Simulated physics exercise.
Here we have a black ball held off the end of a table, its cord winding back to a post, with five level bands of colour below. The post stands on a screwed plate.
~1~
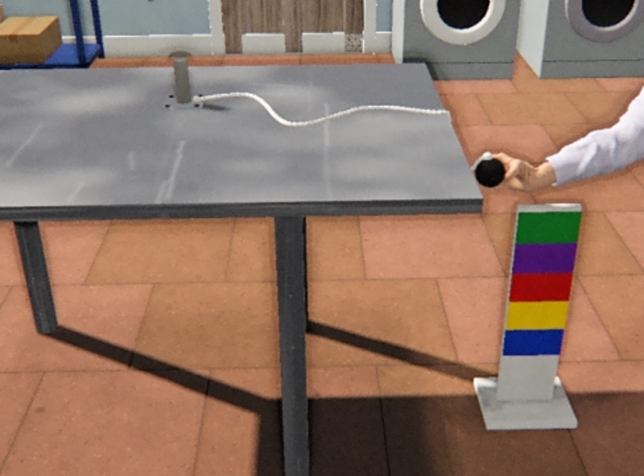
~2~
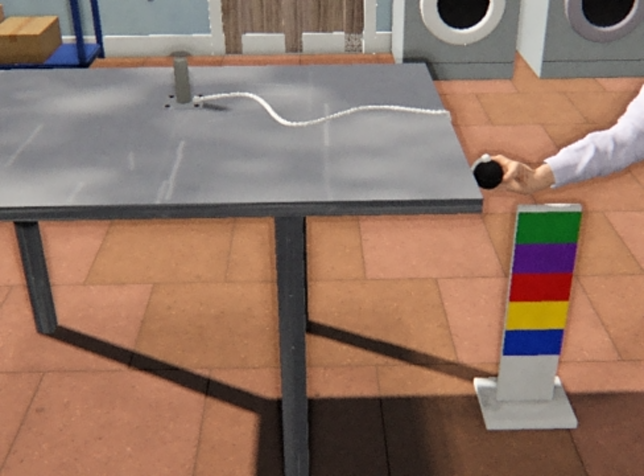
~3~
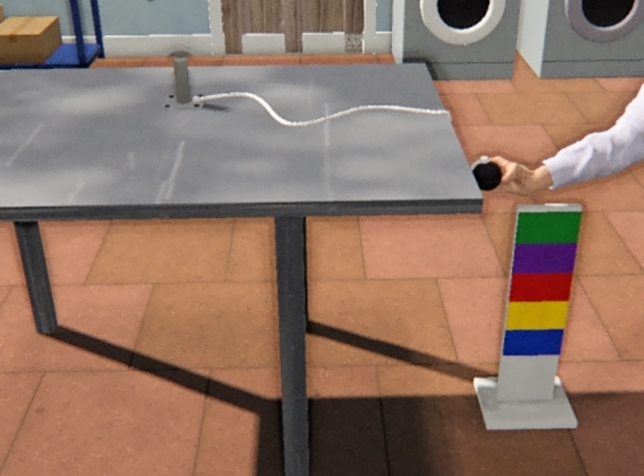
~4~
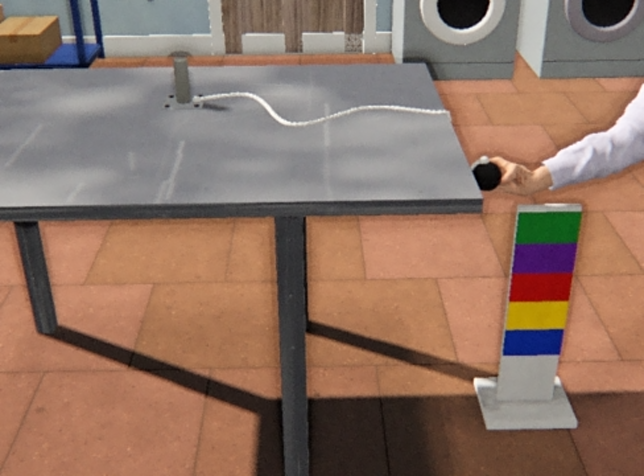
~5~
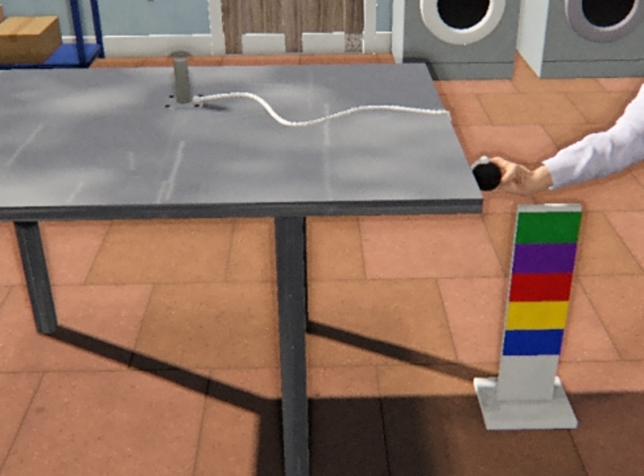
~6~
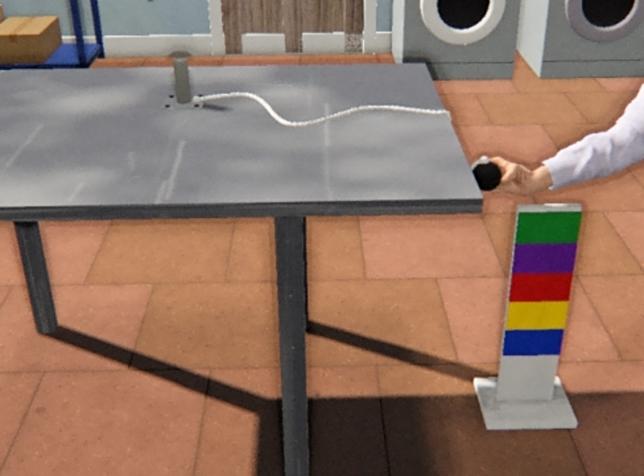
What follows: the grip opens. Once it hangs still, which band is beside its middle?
The red one.
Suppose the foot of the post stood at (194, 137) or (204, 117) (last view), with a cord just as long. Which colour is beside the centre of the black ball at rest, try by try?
In that order: Yellow; yellow.
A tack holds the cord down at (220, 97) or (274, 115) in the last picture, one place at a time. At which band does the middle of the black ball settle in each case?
Taking them in turn: Red; purple.
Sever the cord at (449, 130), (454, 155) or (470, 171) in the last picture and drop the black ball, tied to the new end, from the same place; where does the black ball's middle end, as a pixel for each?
The places are (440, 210), (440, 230) and (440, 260).
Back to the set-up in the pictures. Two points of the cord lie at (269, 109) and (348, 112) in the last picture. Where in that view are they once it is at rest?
At (295, 108), then (413, 116).
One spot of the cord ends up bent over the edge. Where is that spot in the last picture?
It lies at about (384, 108).
Early on, ball near (458, 272); level with red.
Midway, ball near (437, 279); level with red.
Finally, ball near (441, 281); level with red. The cord holds its middle at red.
